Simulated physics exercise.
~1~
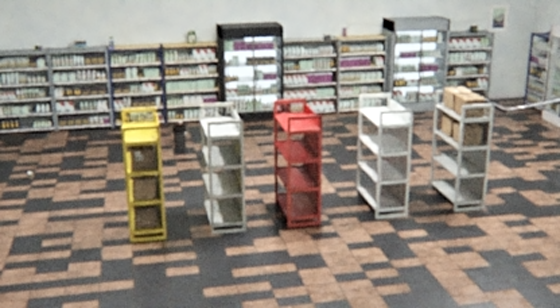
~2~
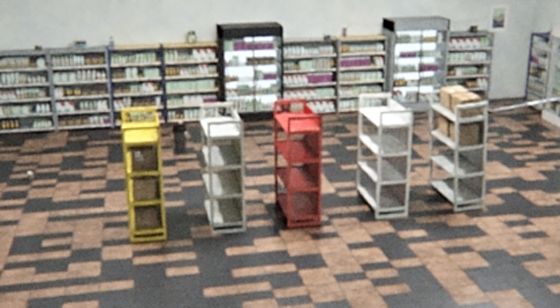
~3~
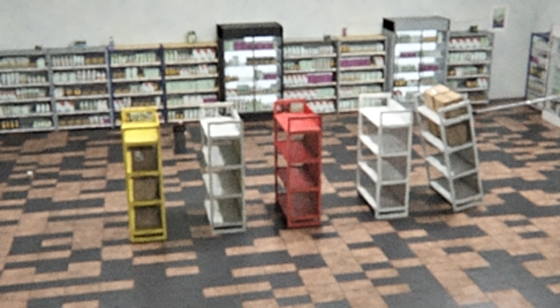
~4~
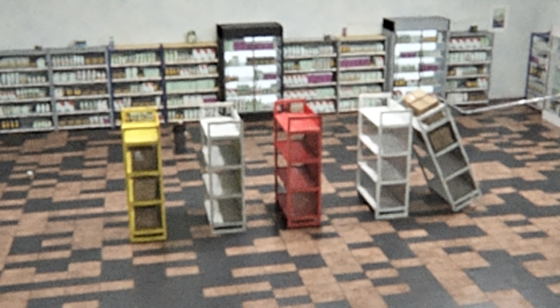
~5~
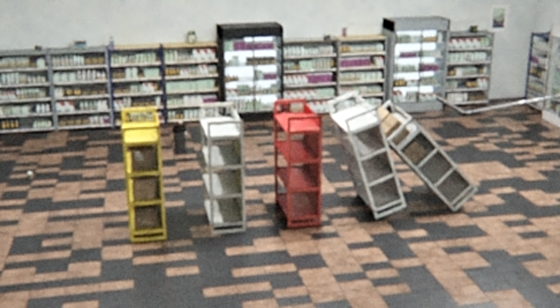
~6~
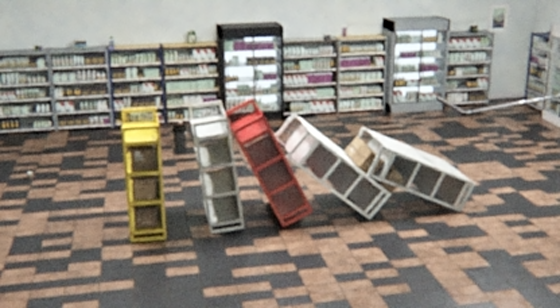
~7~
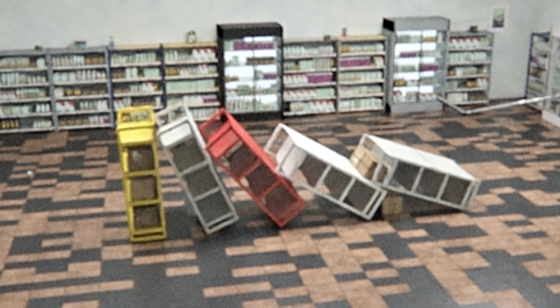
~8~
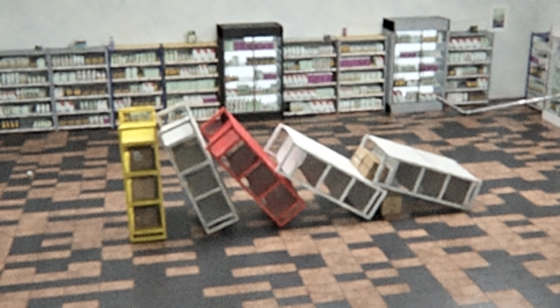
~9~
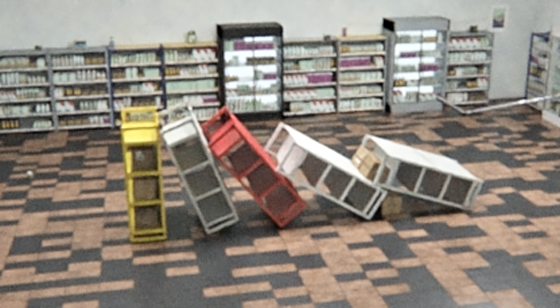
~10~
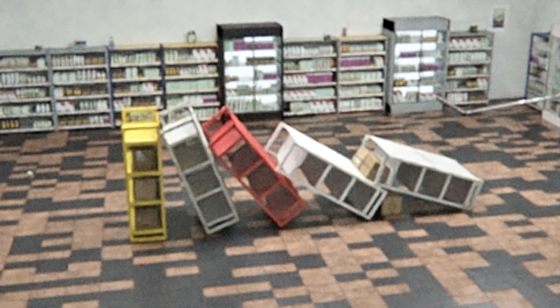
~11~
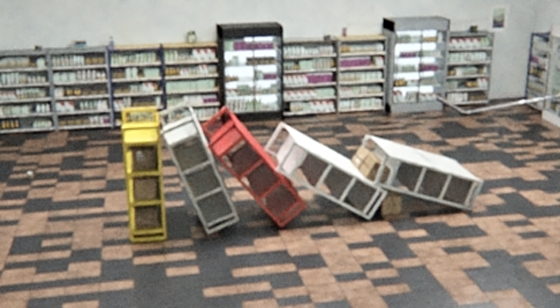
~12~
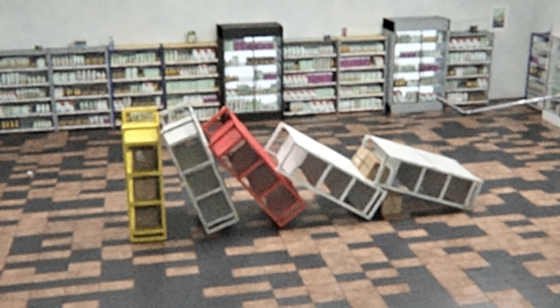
A thin pole reaches in from the right toward a row of five upright shelf racks, yellow, white, red, white and white, on the brown and dark patterned floor of a shop, seen from slightly above with stocked shelves behind. It moves left, and the rightmost rack, holding brown cartons, tips left into its neighbour. That white rack topples against the red one, which leans into the next white rack, and that tilts against the yellow. The four come to rest slanted in a chain, while the yellow rack on the left stays upright.
